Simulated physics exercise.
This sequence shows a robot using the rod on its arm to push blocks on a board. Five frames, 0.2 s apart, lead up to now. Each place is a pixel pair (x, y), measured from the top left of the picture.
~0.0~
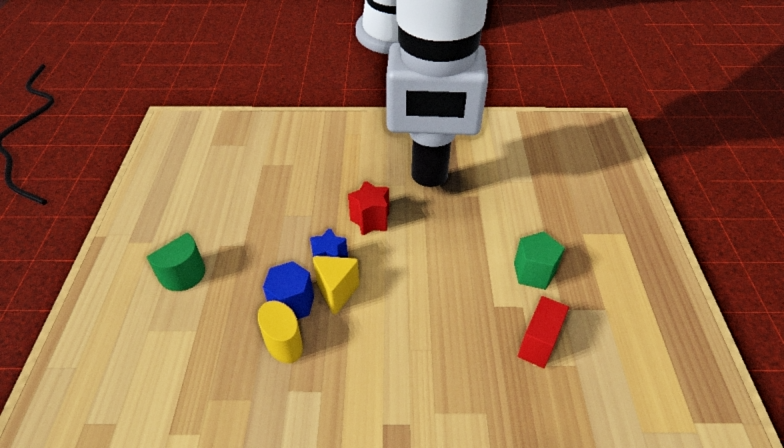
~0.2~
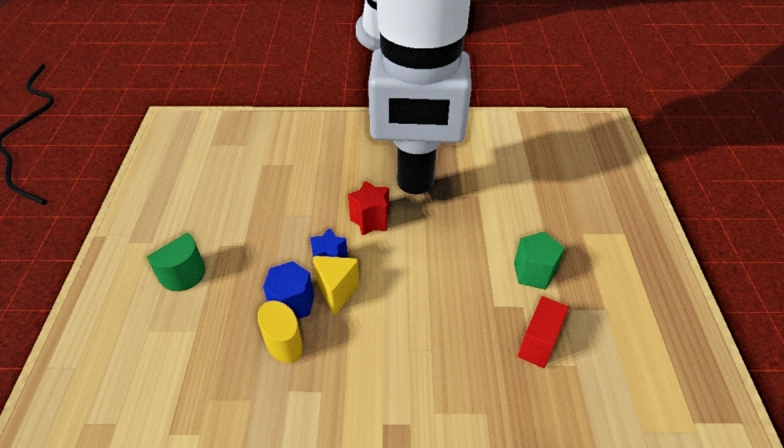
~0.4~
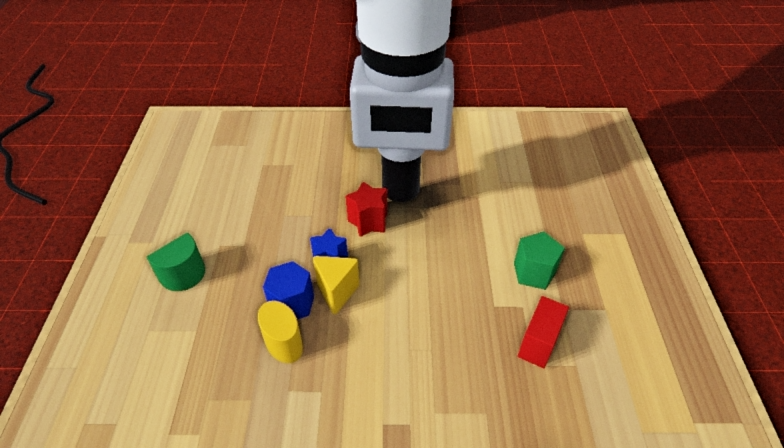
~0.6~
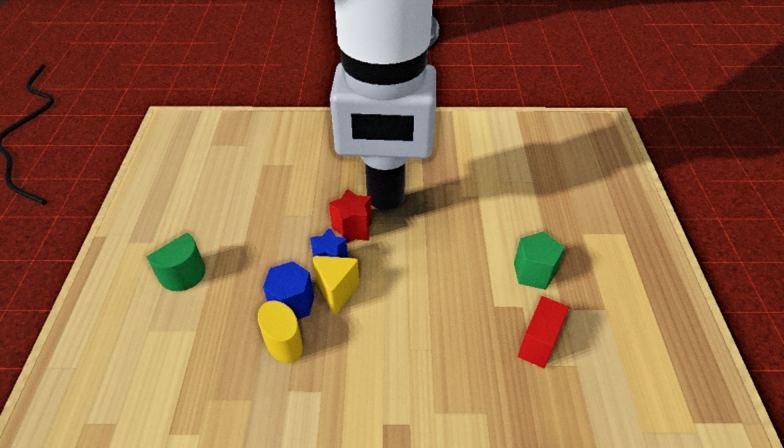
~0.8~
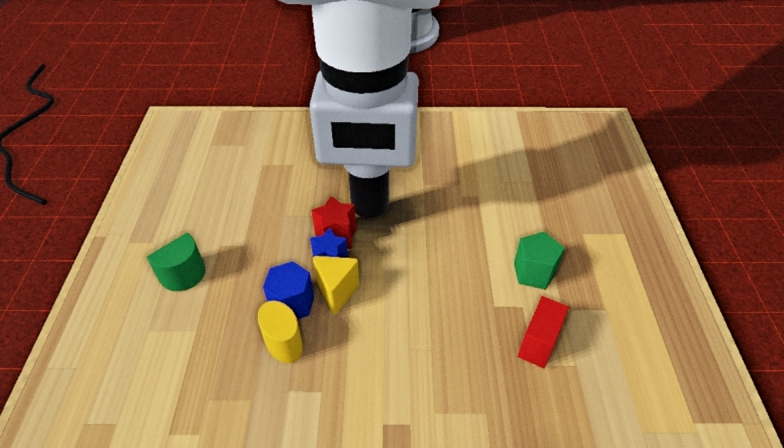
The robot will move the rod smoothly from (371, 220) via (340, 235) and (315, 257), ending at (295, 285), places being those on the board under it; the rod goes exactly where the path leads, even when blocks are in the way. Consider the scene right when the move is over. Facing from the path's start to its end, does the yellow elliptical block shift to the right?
That would be a no.
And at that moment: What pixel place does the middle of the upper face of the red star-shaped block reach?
My prediction: (263, 238).
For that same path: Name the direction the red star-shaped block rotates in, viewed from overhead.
It goes round the way clock hands do.
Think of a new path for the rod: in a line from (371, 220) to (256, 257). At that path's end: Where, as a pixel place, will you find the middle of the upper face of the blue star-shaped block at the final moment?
In the picture, that point is around (307, 255).
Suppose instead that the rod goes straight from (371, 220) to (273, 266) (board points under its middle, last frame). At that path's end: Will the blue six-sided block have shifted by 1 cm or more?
Answer: Yes.
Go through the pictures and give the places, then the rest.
Tip of the rod at (430, 175), middles of tops, yellow elliptical block at (277, 320), blue six-sided block at (287, 279), blue star-shaped block at (328, 242), red star-shaped block at (370, 195), in the first frame.
Rod at (415, 182), nothing pushed, in the second frame.
Rod at (401, 189), red star-shaped block at (368, 196), in the third frame.
Rod at (386, 197), red star-shaped block at (351, 204), in the fourth frame.
Rod at (370, 205), yellow elliptical block at (277, 320), blue six-sided block at (287, 279), blue star-shaped block at (328, 242), red star-shaped block at (334, 212), in the fifth frame.
The first path, step by step. One third of the way, rod at (338, 221); blue star-shaped block at (310, 252), turned 35° anticlockwise; red star-shaped block at (298, 226).
Two thirds of the way, rod at (311, 243); yellow elliptical block at (275, 327); blue six-sided block at (284, 289); blue star-shaped block at (292, 258), turned 85° anticlockwise; red star-shaped block at (272, 232), turned 65° clockwise.
At the end, rod at (292, 270); yellow elliptical block at (266, 355), turned 55° anticlockwise; blue six-sided block at (265, 318); blue star-shaped block at (268, 286), turned 80° anticlockwise; red star-shaped block at (263, 238), turned 95° clockwise.
